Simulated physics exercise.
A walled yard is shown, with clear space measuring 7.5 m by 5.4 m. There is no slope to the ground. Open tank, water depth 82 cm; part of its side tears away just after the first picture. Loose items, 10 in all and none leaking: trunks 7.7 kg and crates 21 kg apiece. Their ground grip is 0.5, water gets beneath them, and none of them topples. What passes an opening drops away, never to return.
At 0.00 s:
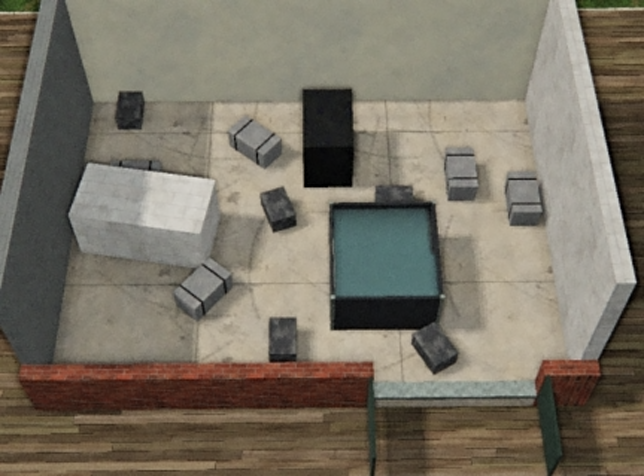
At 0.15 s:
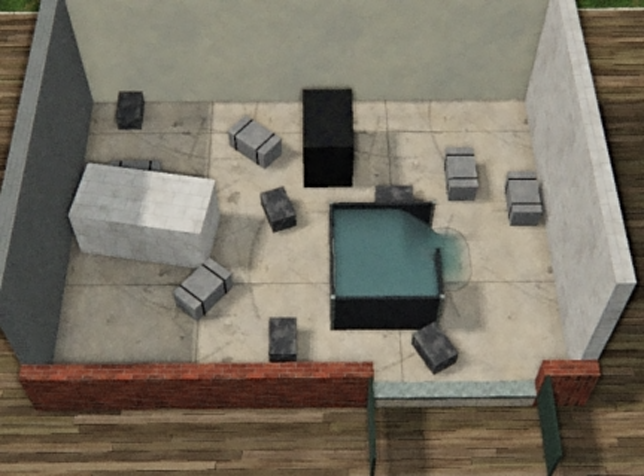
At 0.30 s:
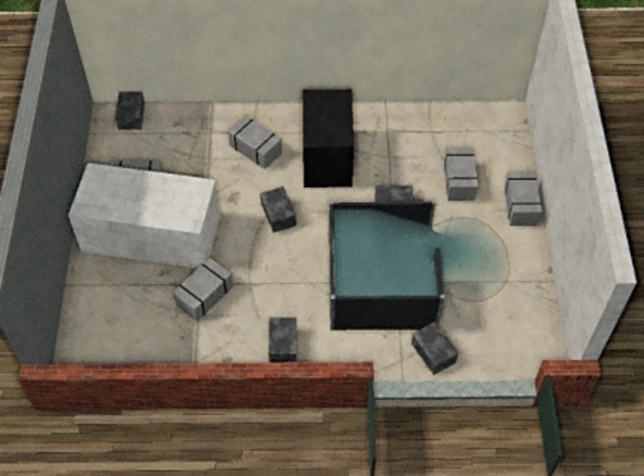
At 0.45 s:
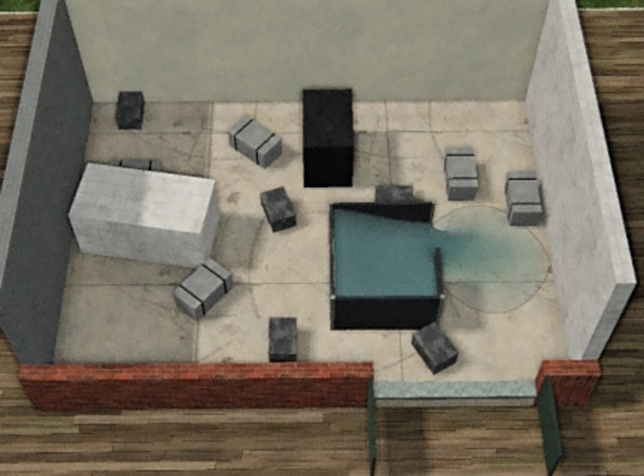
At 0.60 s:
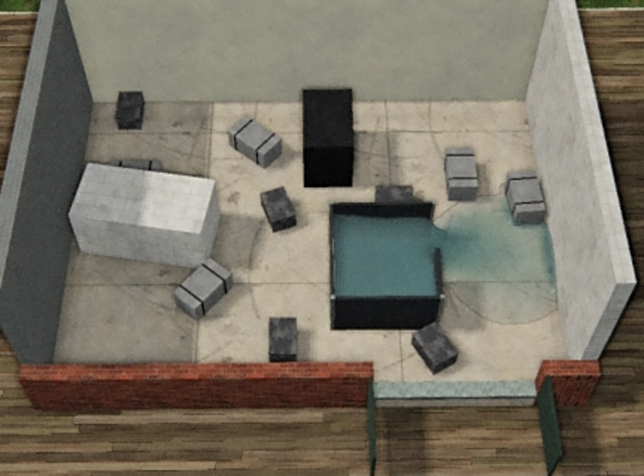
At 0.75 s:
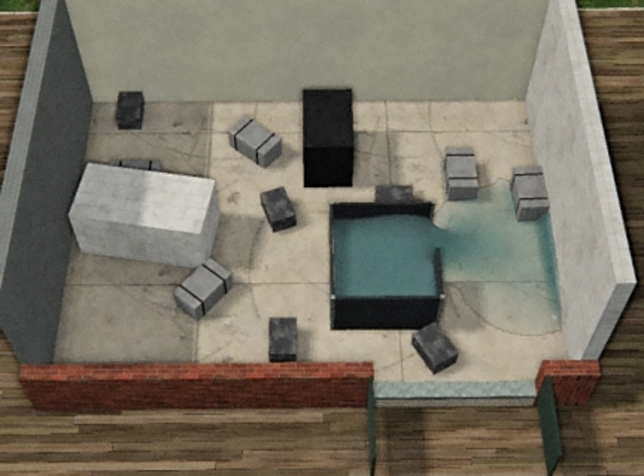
A walled yard held a large pale block, a dark tank of teal water and scattered boxes; water poured from the tank's right side, spread to the right wall, and slightly nudged one grey box.
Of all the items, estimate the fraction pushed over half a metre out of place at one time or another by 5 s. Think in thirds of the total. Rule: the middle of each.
It is a minority below a third.
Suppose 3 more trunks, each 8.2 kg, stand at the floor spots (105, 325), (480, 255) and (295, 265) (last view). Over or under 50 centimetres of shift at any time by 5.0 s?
Each in turn ends up within the limit, beyond the limit, within the limit.
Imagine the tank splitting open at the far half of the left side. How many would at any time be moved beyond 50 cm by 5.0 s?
That gives 4 of them.
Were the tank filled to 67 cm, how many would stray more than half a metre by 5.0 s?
Count under that change: 2.
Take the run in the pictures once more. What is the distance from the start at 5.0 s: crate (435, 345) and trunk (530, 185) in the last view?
Going in order, that's 50 cm for one and 250 cm for the other.
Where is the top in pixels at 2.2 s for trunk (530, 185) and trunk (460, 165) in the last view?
About (505, 97) for the first and (453, 138) for the second.
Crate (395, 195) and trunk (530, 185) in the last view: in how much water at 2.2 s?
Roughly 0 and 16 cm.
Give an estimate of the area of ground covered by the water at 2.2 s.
Near 12.0 m2 in all.
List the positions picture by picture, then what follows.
The first frame shows a trunk at (525, 191) rests on the ground; a trunk at (462, 167), on the bottom; water covers 2.3 m2; 0 of 10 have shifted.
The second frame shows a trunk at (525, 191), on the bottom; a trunk at (462, 167) rests on the ground; 2.9 m2 under water; 0 of 10 have shifted.
The third frame shows a trunk at (525, 191), on the bottom; a trunk at (462, 167), on the bottom; 3.8 m2 under water; 0 of 10 have shifted.
The fourth frame shows a trunk at (525, 191), on the bottom; a trunk at (462, 167) rests on the ground; water covers 5.0 m2; 0 of 10 have shifted.
The fifth frame shows a trunk at (526, 191), on the bottom, 3 cm from its start; a trunk at (462, 167) rests on the ground; water covers 5.7 m2; 0 of 10 have shifted.
The sixth frame shows a trunk at (531, 187), on the bottom, 13 cm from its start; a trunk at (462, 167) rests on the ground; water covers 6.4 m2; 1 of 10 have shifted.
After 1.1 s 0 of 10 are over 50 cm from their spots; 1 afloat.
After 2.2 s 2 of 10 are over 50 cm from their spots; 1 afloat.
After 3.5 s 2 of 10 are over 50 cm from their spots; 1 afloat.
After 5.0 s 3 of 10 are over 50 cm from their spots, and 3 have been at some point; 2 afloat.
